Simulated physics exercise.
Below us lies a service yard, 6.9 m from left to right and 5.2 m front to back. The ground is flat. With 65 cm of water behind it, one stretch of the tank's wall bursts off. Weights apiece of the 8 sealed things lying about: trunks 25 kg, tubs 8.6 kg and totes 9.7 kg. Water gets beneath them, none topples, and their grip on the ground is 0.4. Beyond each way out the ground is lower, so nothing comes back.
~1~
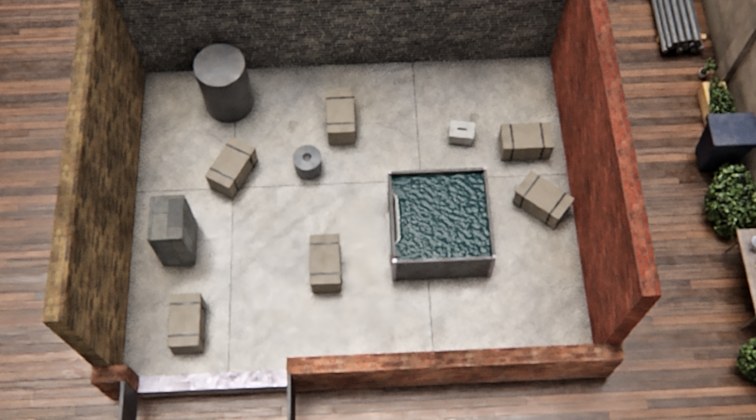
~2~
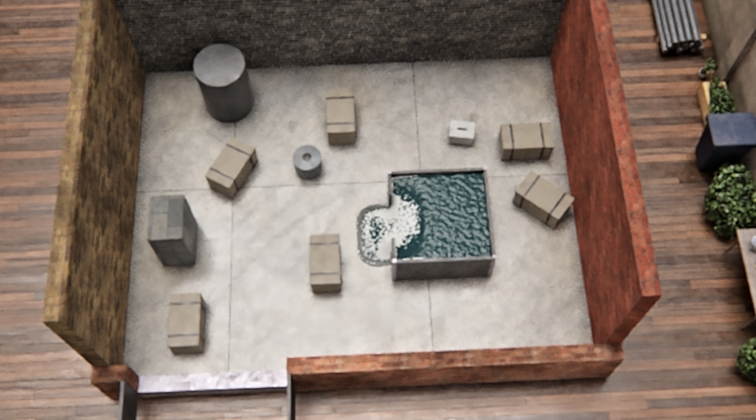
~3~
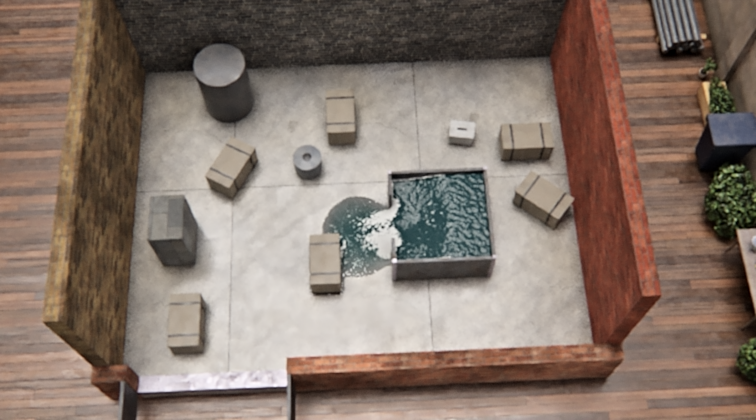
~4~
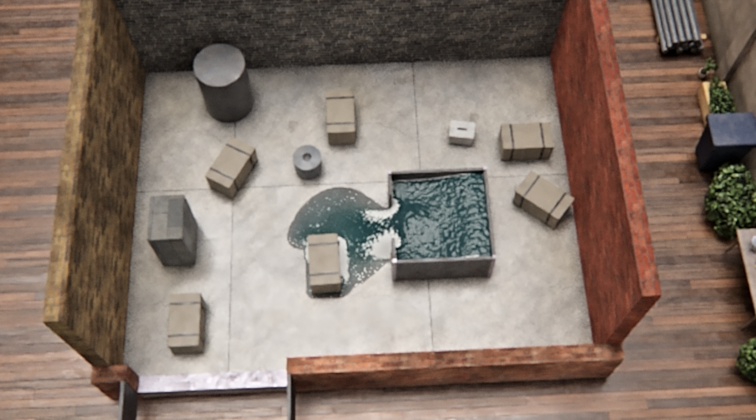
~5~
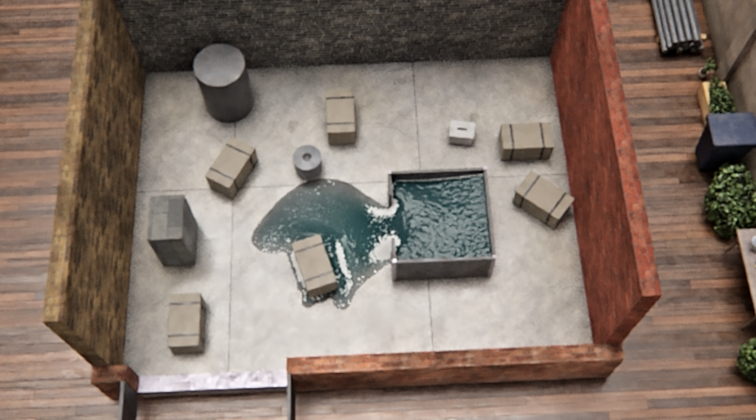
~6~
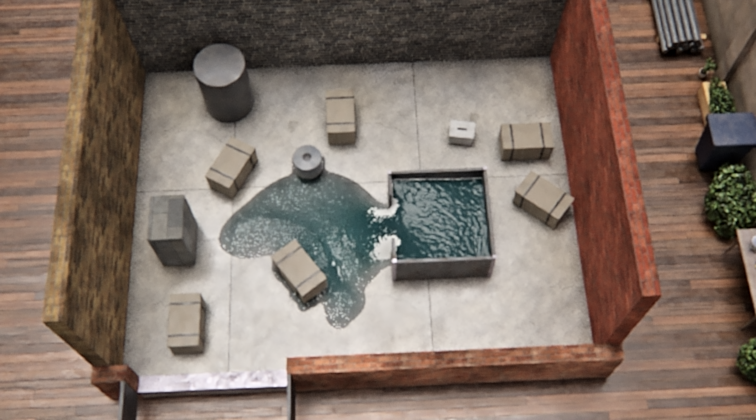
Water pouring from an open-sided tank in a walled yard, spreading left across pale concrete and shifting and turning one box.
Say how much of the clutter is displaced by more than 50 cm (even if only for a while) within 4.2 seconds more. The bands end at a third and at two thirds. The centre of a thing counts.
It is one to two thirds.
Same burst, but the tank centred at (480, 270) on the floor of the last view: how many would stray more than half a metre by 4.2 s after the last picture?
In that case 3 of them.
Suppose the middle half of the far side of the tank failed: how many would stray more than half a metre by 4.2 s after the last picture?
Then 4.
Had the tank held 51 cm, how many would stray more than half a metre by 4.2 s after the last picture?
In that case 4 of them.
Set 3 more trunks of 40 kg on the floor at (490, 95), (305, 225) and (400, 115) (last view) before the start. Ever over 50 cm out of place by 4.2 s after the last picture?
In turn: Short of it, more, less.
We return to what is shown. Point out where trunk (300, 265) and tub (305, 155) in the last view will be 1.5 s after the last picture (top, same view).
Near (191, 342) and (278, 110).
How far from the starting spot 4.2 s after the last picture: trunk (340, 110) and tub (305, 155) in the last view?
In that order: 0 cm, 100 cm.
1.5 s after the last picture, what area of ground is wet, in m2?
About 17 m2.
Then, 0.4 s after the last picture 1 of 8 are over 50 cm from their spots; 0 afloat.
Then, 1.5 s after the last picture 3 of 8 are over 50 cm from their spots; 0 afloat.
Then, 2.8 s after the last picture 4 of 8 are over 50 cm from their spots; 3 afloat.
Then, 4.2 s after the last picture 4 of 8 are over 50 cm from their spots, and 4 have been at some point; 1 afloat.
